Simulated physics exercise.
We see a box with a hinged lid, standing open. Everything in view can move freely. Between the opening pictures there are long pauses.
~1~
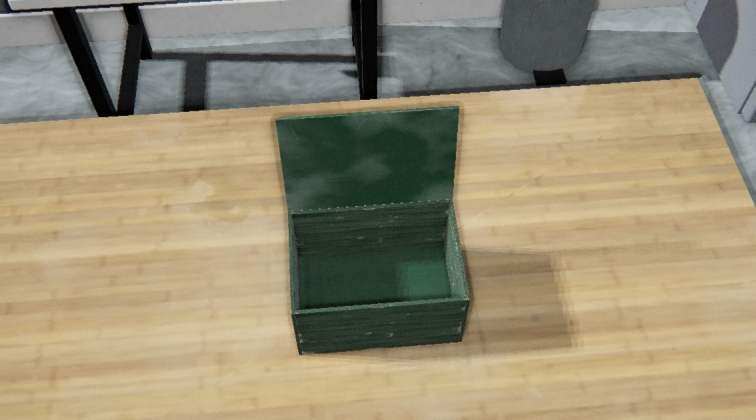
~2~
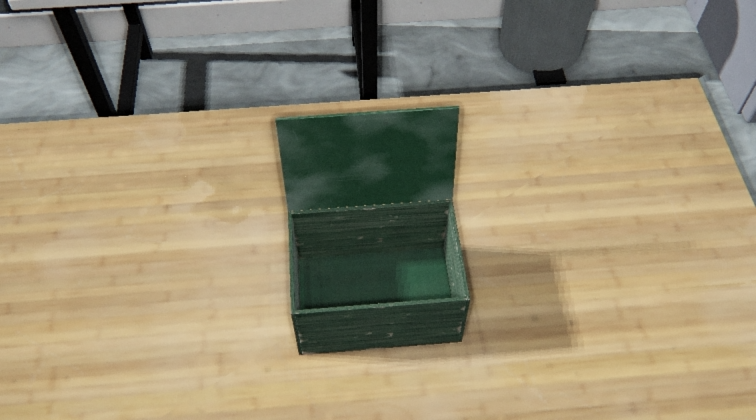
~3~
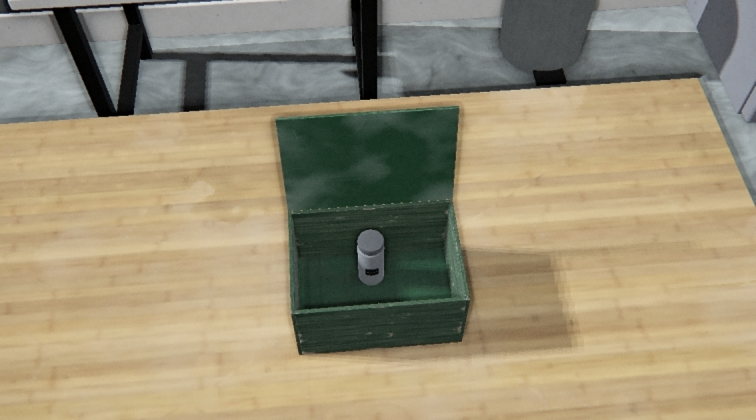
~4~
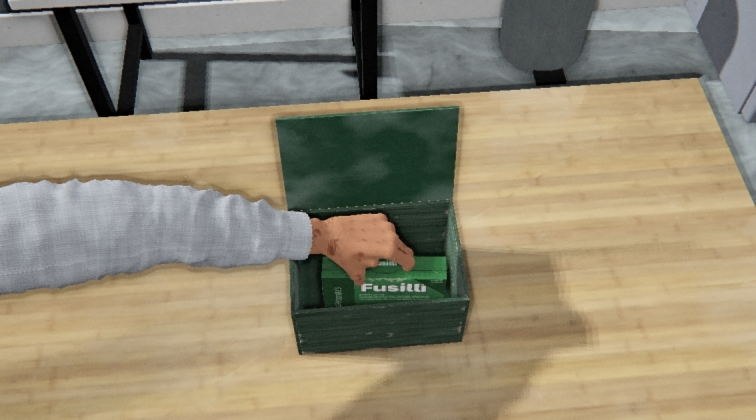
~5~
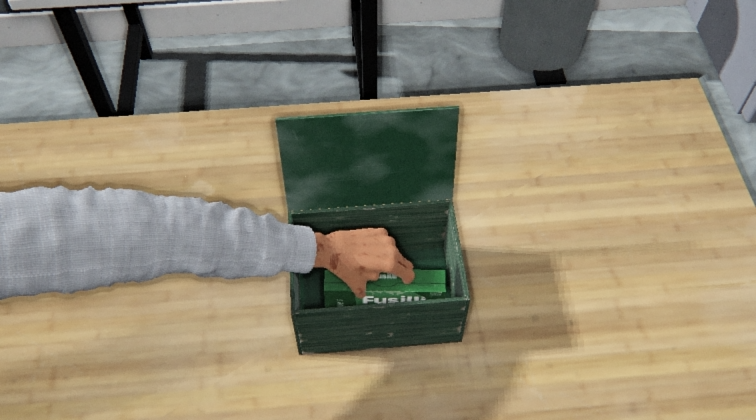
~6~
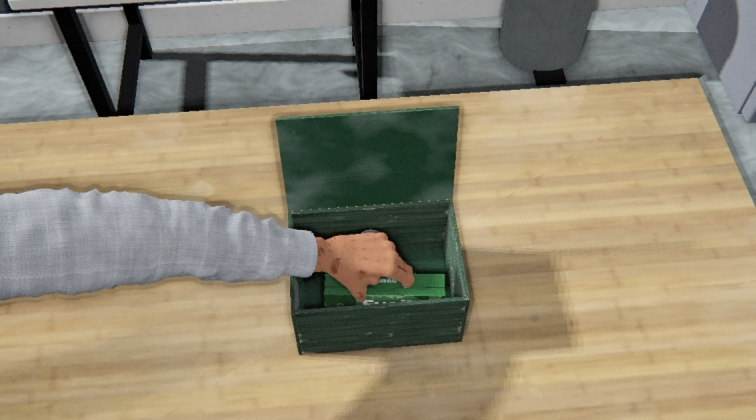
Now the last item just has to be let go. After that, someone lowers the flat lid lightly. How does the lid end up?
The lid ends up closed flat.
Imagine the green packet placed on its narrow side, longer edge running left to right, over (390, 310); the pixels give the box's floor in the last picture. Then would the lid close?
Once it's packed that way, the lid settles all the way.
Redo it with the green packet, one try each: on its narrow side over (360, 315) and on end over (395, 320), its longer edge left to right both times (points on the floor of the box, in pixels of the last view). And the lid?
On the first try the lid comes fully down; on the second it remains open.
Then, 1.20 s past the last view, lid 82° above the rim.
Then, 1.70 s past the last view, lid 45° above the rim.
Then, 2.00 s past the last view, lid 15° above the rim.
Finally, lid shut; both still in place. Final places as the last picture's camera would see them, green packet near (384, 305).
